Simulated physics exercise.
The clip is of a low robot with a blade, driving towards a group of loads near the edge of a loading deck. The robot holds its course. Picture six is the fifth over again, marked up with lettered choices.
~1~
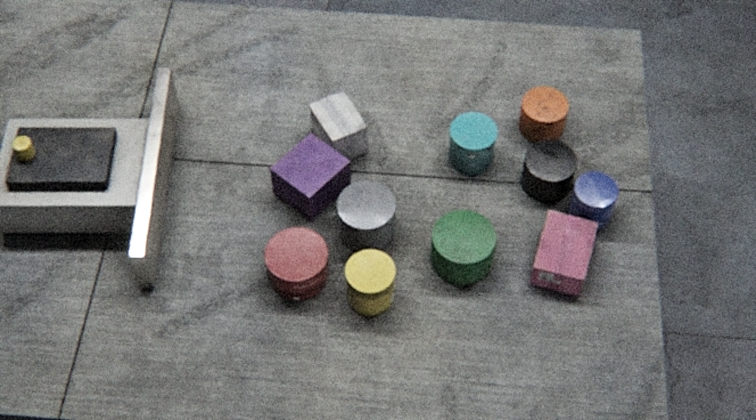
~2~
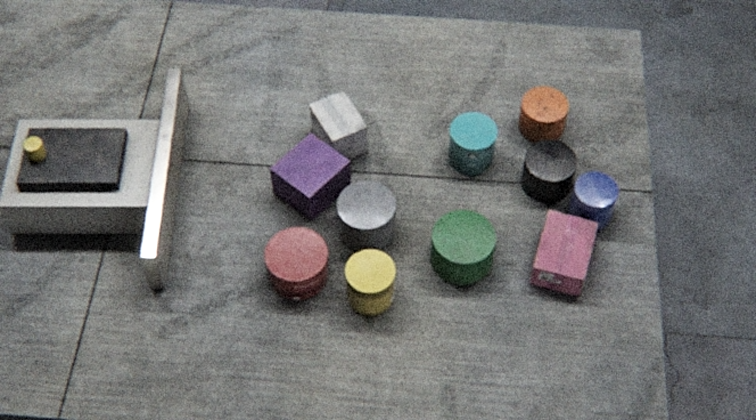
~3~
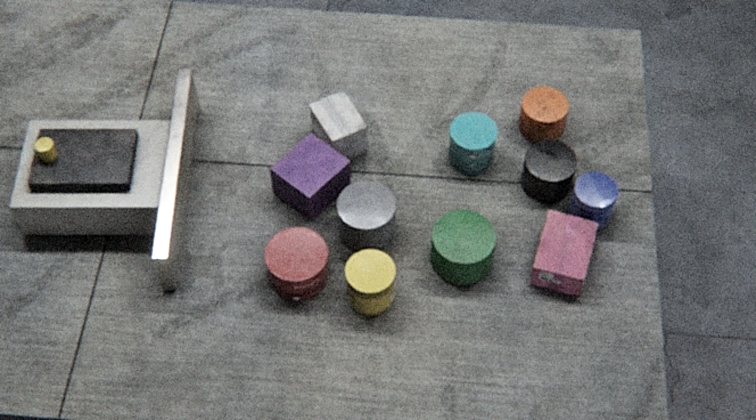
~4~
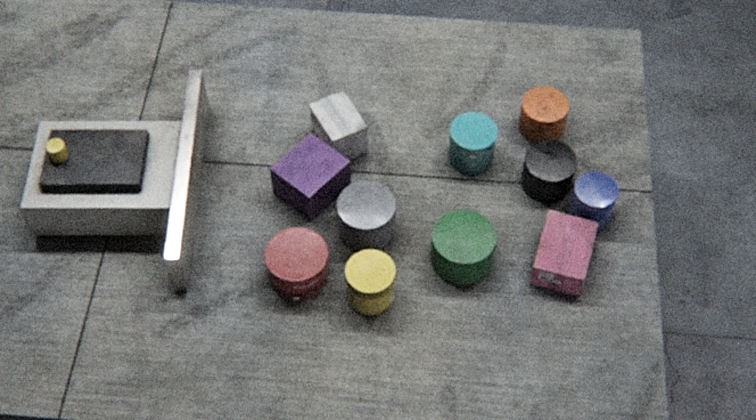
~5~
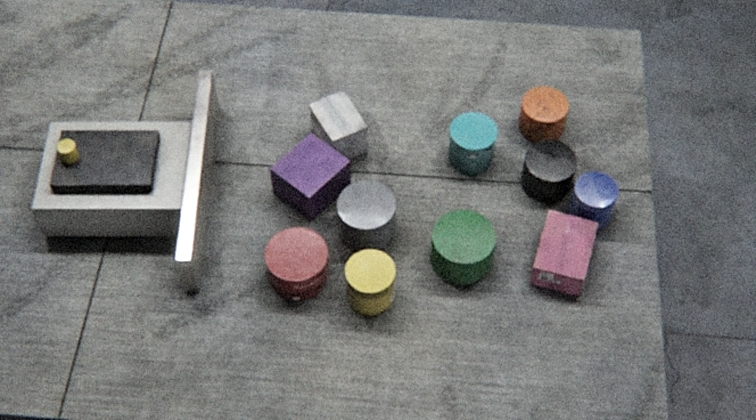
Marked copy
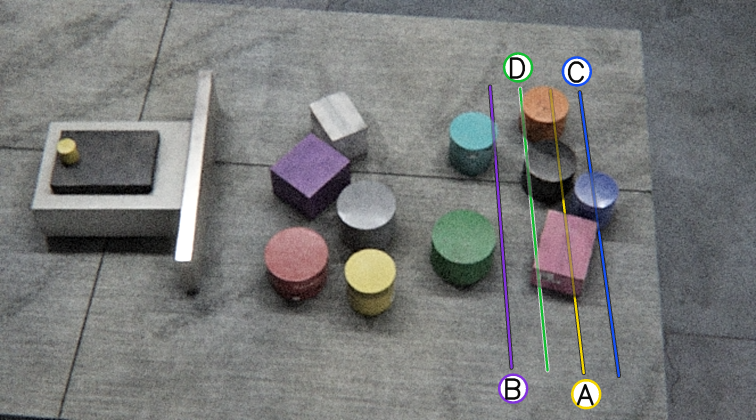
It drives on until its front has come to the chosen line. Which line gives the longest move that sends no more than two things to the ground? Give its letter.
A is the last line within the limit.
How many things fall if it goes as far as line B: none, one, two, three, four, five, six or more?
By then, none.
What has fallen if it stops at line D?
It is the pink box.
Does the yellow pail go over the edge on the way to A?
By then, no.
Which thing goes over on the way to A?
The pink box.
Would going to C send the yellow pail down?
No.
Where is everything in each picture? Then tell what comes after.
In the first frame, robot (69, 156); green canister (462, 247); turquoise pail (472, 144).
In the second frame, robot (81, 157); black canister (548, 171).
In the third frame, robot (92, 158); yellow pail (371, 283).
In the fourth frame, robot (103, 159); grey canister (367, 217).
In the fifth frame, robot (113, 159); purple crate (311, 177); orange canister (543, 115); blue canister (593, 201).
On the marked copy, A at (566, 219); B at (500, 214); C at (598, 221); D at (533, 217).
Following A. Soon after the start, robot (246, 168); yellow pail (408, 292); red pail (366, 262).
Later, robot (379, 178); pink box (607, 259); blue canister (599, 206).
In the end, robot (484, 185); pink box over the edge; green canister (657, 254); one fallen.
As for the rest, B is within the limit but short; C drops five; D is within the limit but short.
